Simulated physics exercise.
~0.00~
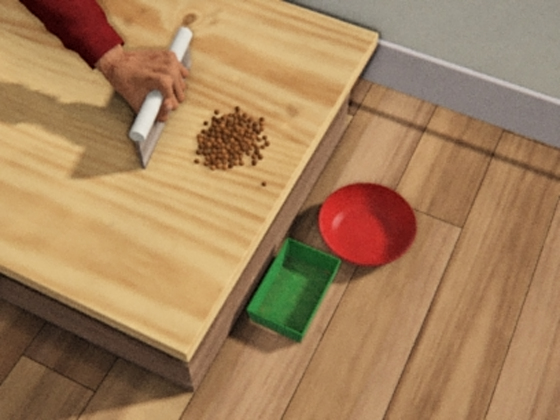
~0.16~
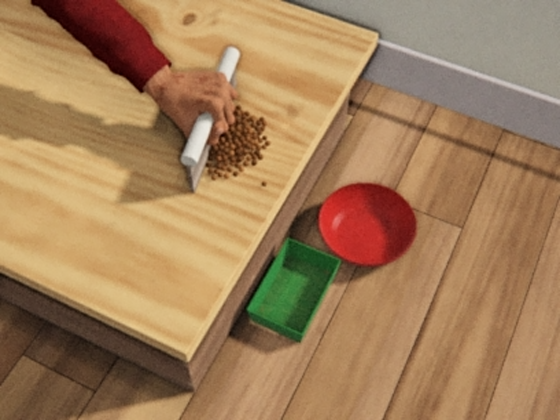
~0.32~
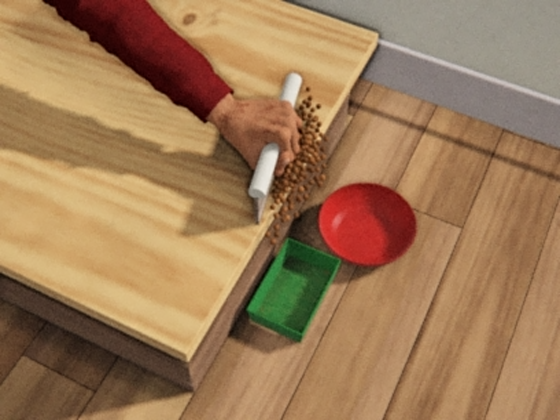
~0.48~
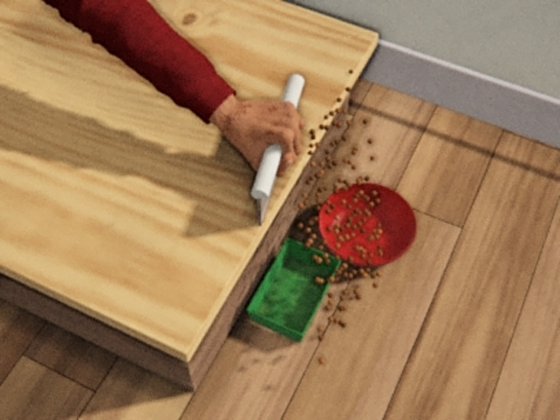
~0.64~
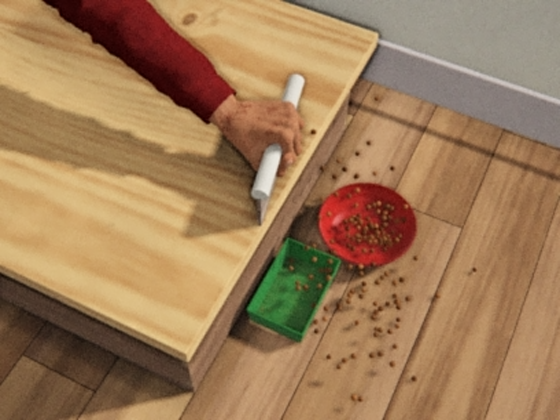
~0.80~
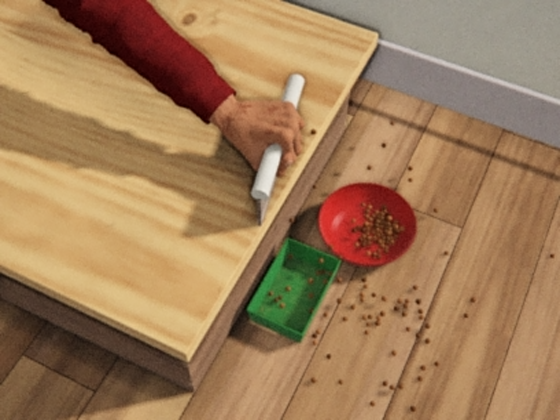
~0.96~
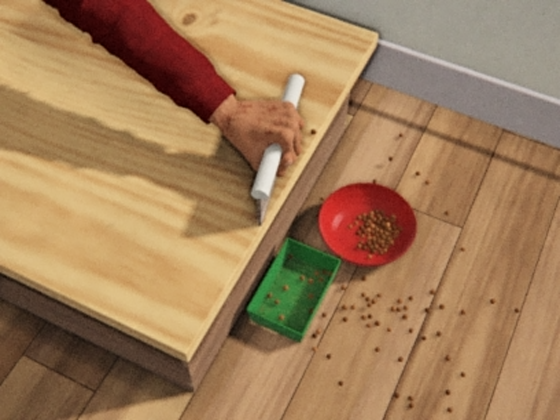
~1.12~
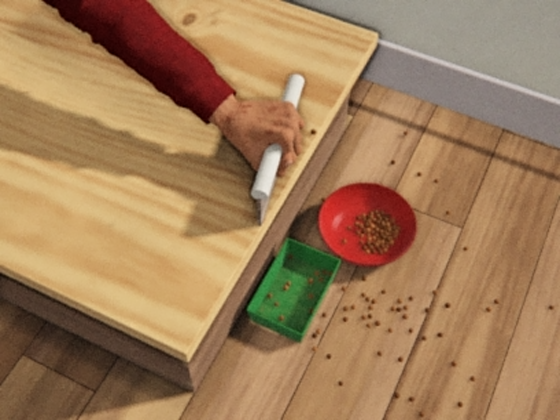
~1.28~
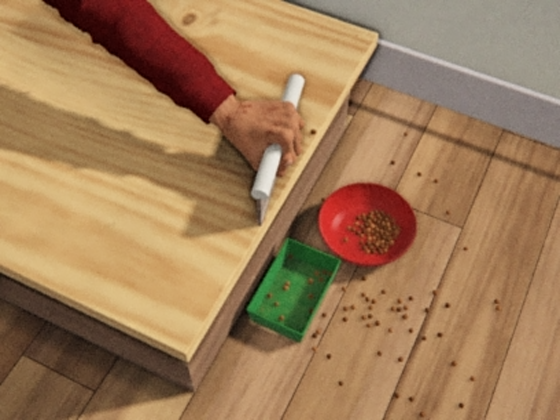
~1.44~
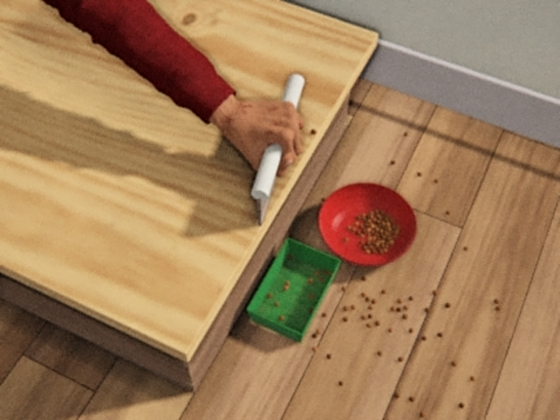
A hand scrapes brown balls off a wooden platform, filling a red bowl most and scattering others.
